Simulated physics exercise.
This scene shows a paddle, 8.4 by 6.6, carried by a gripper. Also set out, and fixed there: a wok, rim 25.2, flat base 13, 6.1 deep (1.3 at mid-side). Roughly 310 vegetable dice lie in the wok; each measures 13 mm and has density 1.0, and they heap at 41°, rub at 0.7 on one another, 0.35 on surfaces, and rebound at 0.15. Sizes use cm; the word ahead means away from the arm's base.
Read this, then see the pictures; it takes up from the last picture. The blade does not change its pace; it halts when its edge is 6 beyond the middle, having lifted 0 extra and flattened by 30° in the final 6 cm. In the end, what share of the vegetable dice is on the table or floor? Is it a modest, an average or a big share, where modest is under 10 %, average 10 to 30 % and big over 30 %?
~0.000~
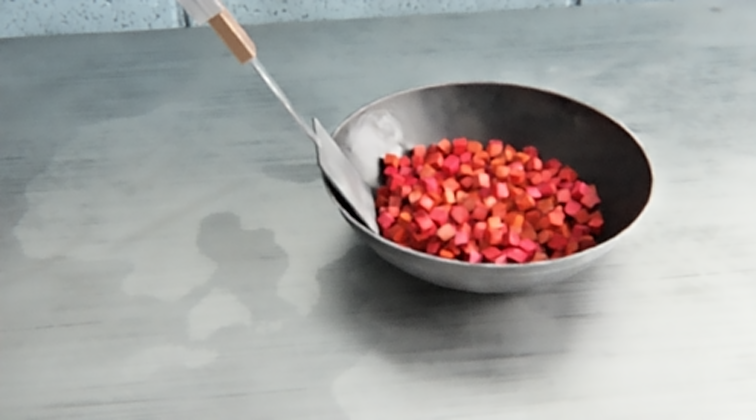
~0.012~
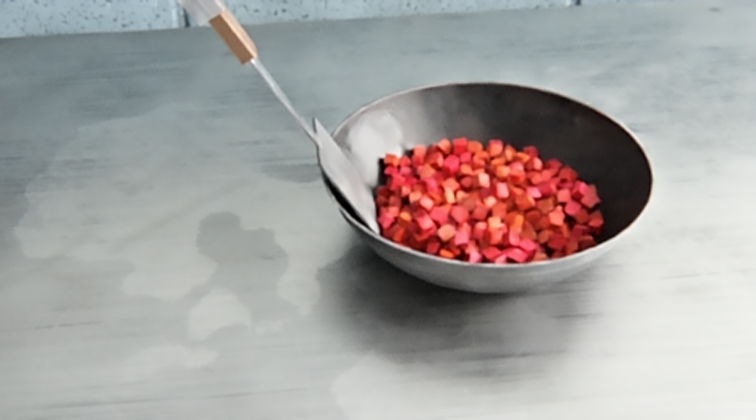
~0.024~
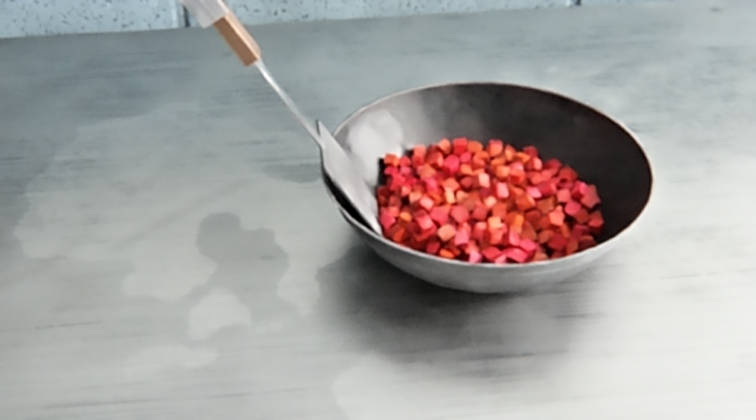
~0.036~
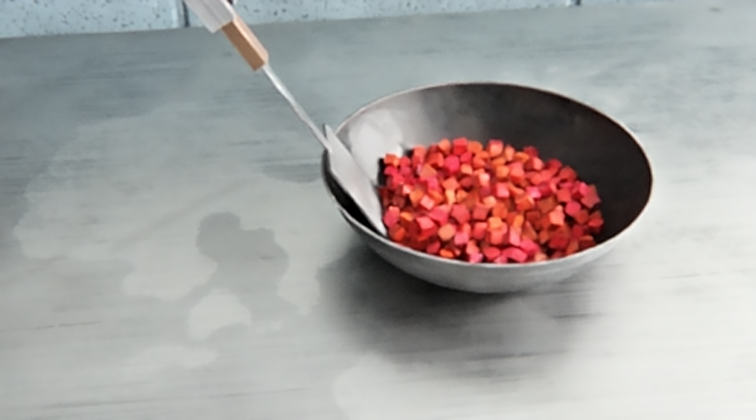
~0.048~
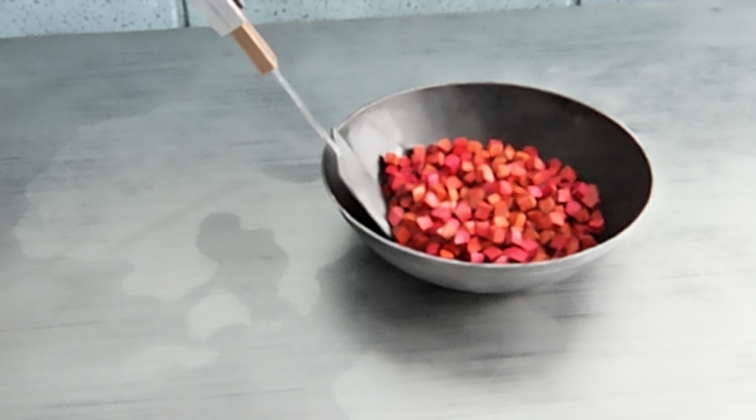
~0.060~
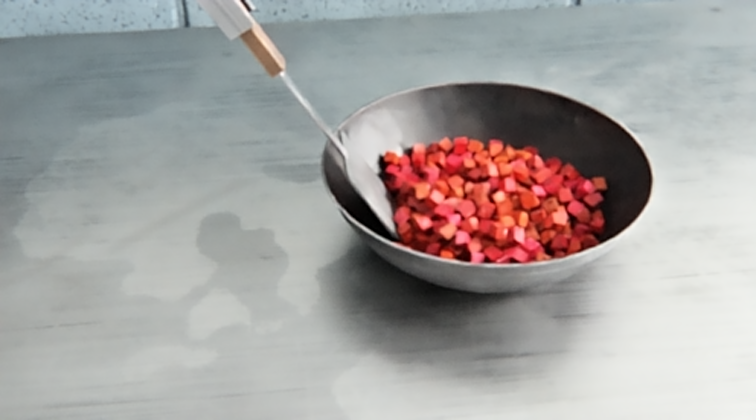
Modest.
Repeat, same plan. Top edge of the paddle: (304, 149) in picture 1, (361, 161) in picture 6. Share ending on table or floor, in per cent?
It comes to something like 5 %, give or take.
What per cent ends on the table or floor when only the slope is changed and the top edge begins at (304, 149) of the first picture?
I'd estimate close to 5 per cent.
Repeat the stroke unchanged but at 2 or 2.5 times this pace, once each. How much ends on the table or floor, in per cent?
About 5 and 5 per cent.
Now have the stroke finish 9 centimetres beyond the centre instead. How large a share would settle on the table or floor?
My guess would be around 15 per cent.
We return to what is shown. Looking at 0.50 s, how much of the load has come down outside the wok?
About 5 per cent.
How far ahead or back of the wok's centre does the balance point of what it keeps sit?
I'd say close to 5.0 cm toward the front.
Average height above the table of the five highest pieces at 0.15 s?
I'd put them at about 5 centimetres above the table.
After 0.15 s, sloping 59°, highest piece 7 above the table; 307 in the wok.
After 0.25 s, sloping 46°, highest piece 8 above the table; 305 in the wok, 2 on the blade or in flight.
After 0.50 s, sloping 29°, highest piece 7 above the table; 297 in the wok, 10 on the table or floor.
After 1.55 s, sloping 29°, highest piece 7 above the table; 297 in the wok, 10 on the table or floor.
At rest, 297 in the wok, 10 on the table or floor. That is 3 % on the table or floor.
